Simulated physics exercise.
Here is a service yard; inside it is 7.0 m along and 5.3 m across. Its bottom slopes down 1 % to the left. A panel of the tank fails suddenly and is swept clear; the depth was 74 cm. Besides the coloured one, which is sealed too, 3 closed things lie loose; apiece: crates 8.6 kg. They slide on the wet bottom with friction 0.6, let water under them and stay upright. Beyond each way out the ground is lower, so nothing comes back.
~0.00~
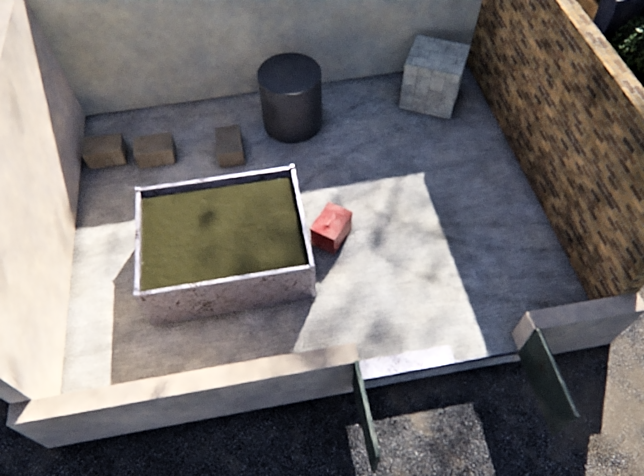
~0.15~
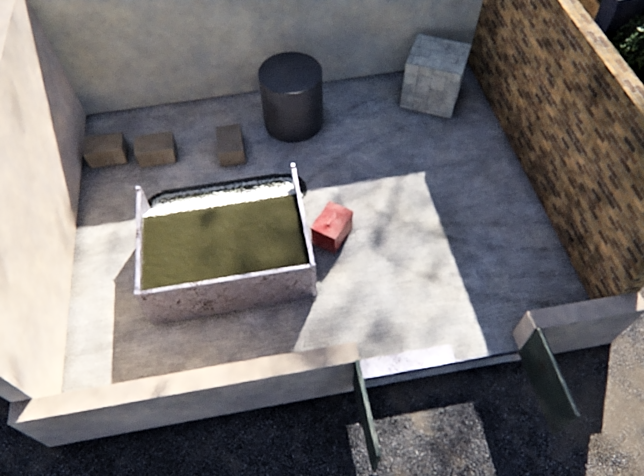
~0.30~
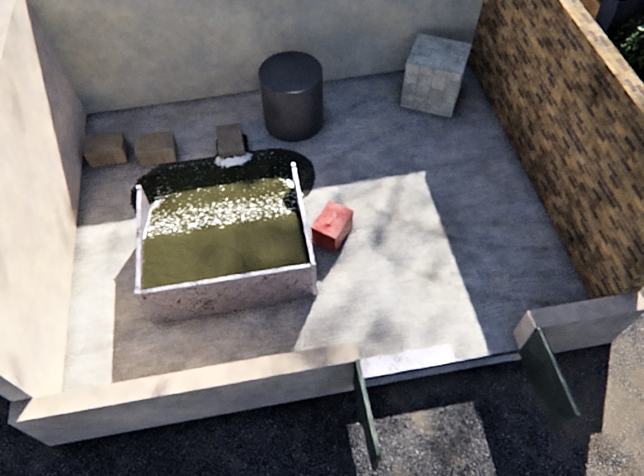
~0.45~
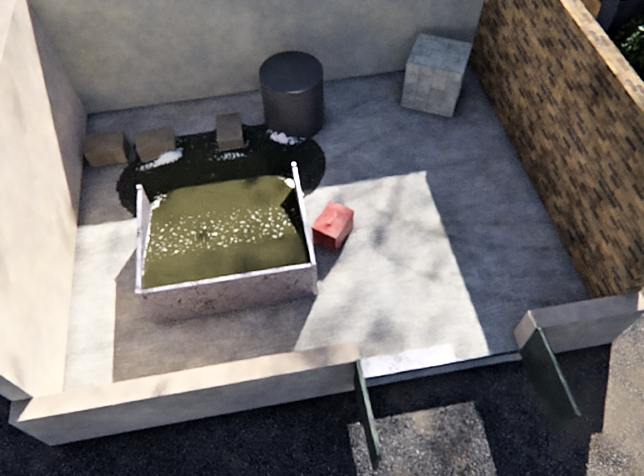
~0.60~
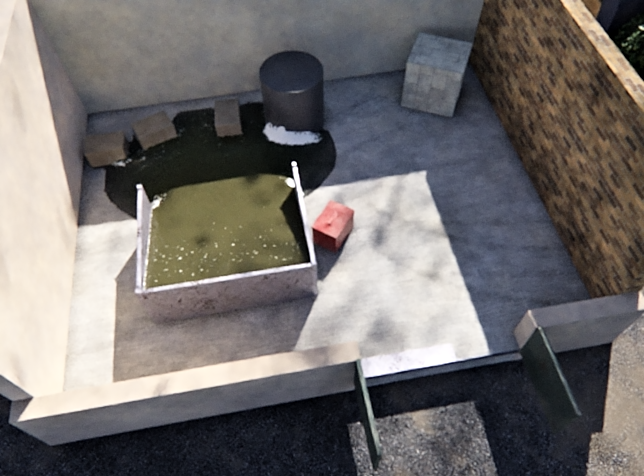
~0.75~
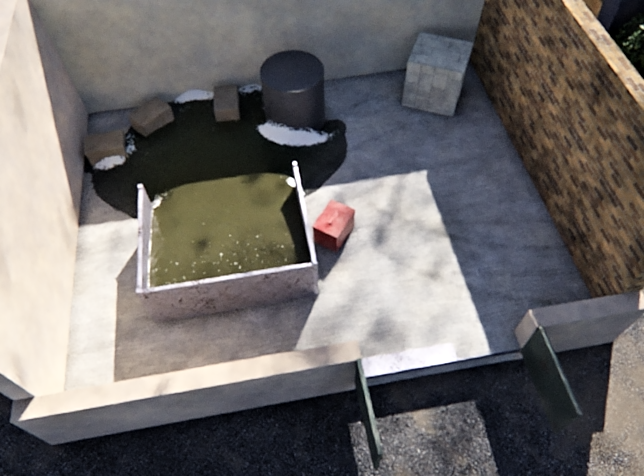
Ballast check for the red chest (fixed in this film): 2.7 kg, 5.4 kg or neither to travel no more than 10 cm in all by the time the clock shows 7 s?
For it, the lower weight is enough.
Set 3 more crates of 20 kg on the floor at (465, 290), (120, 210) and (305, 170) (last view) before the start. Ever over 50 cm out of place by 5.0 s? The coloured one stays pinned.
In that order: Less, more, past it.
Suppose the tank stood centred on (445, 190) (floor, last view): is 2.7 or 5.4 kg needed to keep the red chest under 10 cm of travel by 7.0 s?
In that case neither load is enough.
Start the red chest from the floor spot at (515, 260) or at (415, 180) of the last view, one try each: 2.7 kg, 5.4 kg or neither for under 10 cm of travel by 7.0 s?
In that order: Neither is enough; neither holds.
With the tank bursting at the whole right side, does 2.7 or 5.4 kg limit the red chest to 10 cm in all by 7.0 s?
Then neither load is enough.
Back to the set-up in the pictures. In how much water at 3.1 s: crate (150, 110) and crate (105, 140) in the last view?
Roughly 27 and 11 cm.
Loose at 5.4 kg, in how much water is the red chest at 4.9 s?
About 1 cm.
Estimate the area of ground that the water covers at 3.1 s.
Roughly 24 m2.
After 1.4 s the red chest would be 0 cm from its start with 2.7 kg and 0 cm from its start with 5.4 kg; 0 cm of water round it then.
After 3.1 s the red chest would be 0 cm from its start with 2.7 kg and 0 cm from its start with 5.4 kg; 0 cm of water round it then.
After 4.9 s the red chest would be 0 cm from its start with 2.7 kg and 0 cm from its start with 5.4 kg; 1 cm of water round it then.
After 7.0 s the red chest would be 1 cm from its start with 2.7 kg and 0 cm from its start with 5.4 kg; 2 cm of water round it then.
